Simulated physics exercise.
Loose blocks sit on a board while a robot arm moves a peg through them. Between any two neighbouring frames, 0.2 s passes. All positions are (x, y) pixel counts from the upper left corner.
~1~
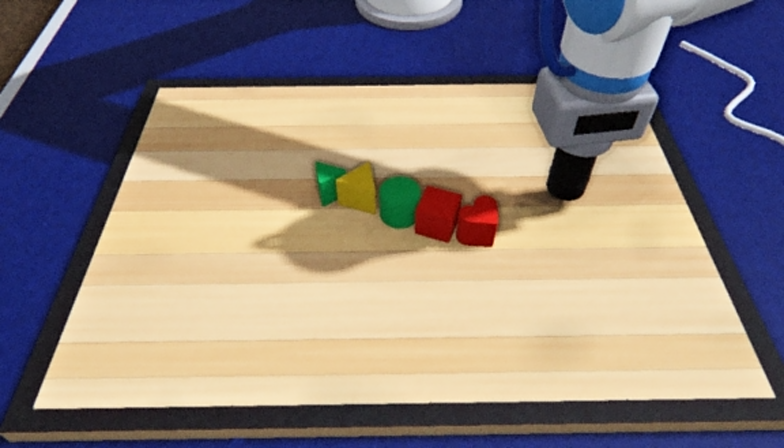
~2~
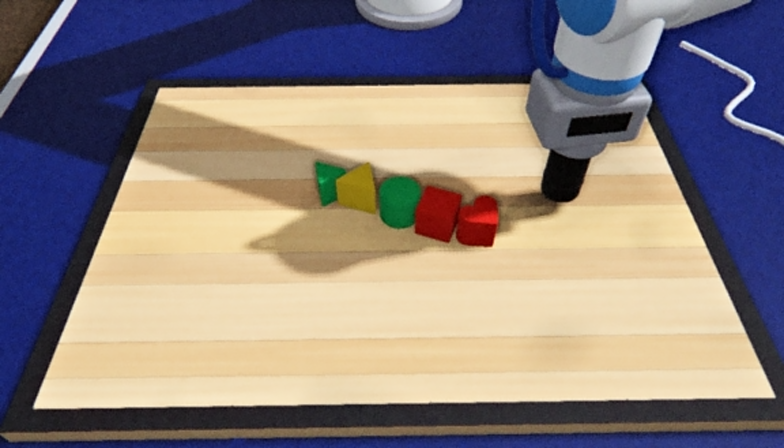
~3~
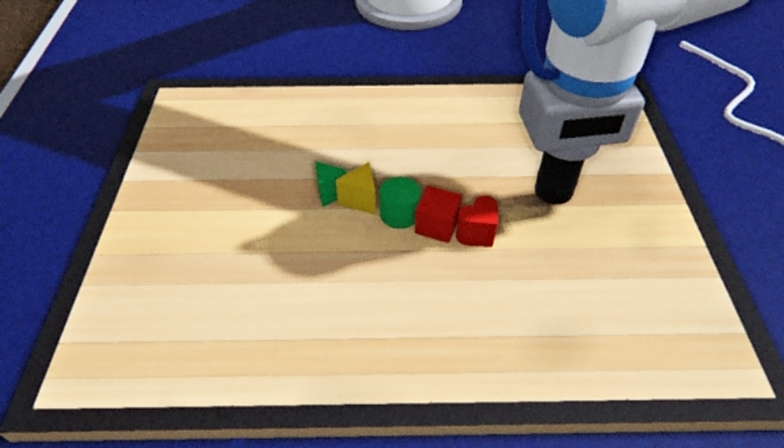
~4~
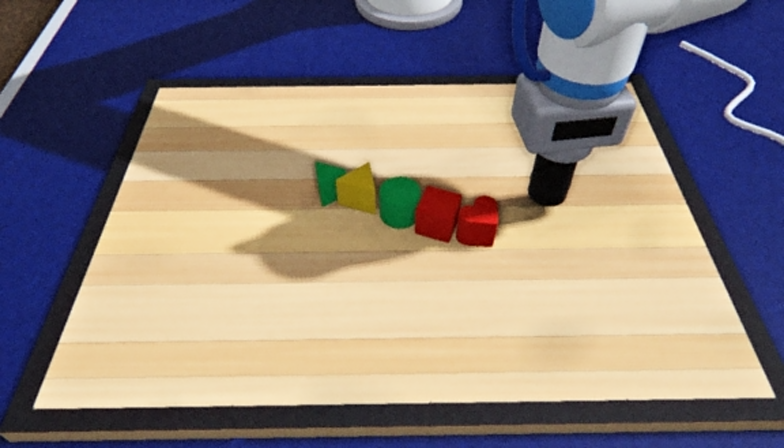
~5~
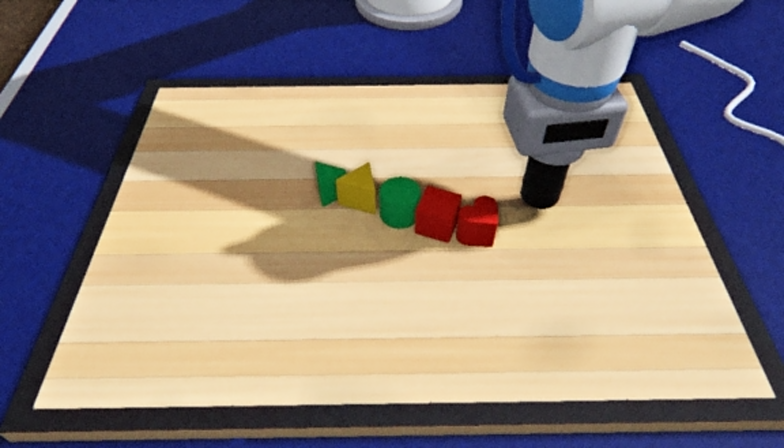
In this clip, a robot arm moves its dark peg a short way left across a wooden board, while a row of small green, yellow and red blocks to its left stays still and untouched.
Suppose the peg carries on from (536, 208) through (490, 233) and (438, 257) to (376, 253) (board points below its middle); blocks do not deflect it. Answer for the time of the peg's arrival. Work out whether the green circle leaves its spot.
It ends up somewhere else.
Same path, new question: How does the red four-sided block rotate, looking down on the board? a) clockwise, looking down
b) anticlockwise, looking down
(a)
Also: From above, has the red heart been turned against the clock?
I'd say yes.
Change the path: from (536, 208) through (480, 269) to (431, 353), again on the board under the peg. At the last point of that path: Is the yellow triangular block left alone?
It seems so.
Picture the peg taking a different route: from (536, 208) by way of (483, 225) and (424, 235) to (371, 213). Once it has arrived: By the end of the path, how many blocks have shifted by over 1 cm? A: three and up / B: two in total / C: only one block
A (three and up)
The first path, step by step. One third of the way, peg (491, 222); red heart (461, 226), turned 15° anticlockwise.
Two thirds of the way, peg (439, 246); green circle (391, 183); red four-sided block (418, 207), turned 50° clockwise; red heart (417, 258), turned 60° anticlockwise.
At the end, peg (375, 241); yellow triangular block (354, 175); green circle (387, 171); red four-sided block (391, 201), turned 85° clockwise; red heart (397, 266), turned 95° anticlockwise.
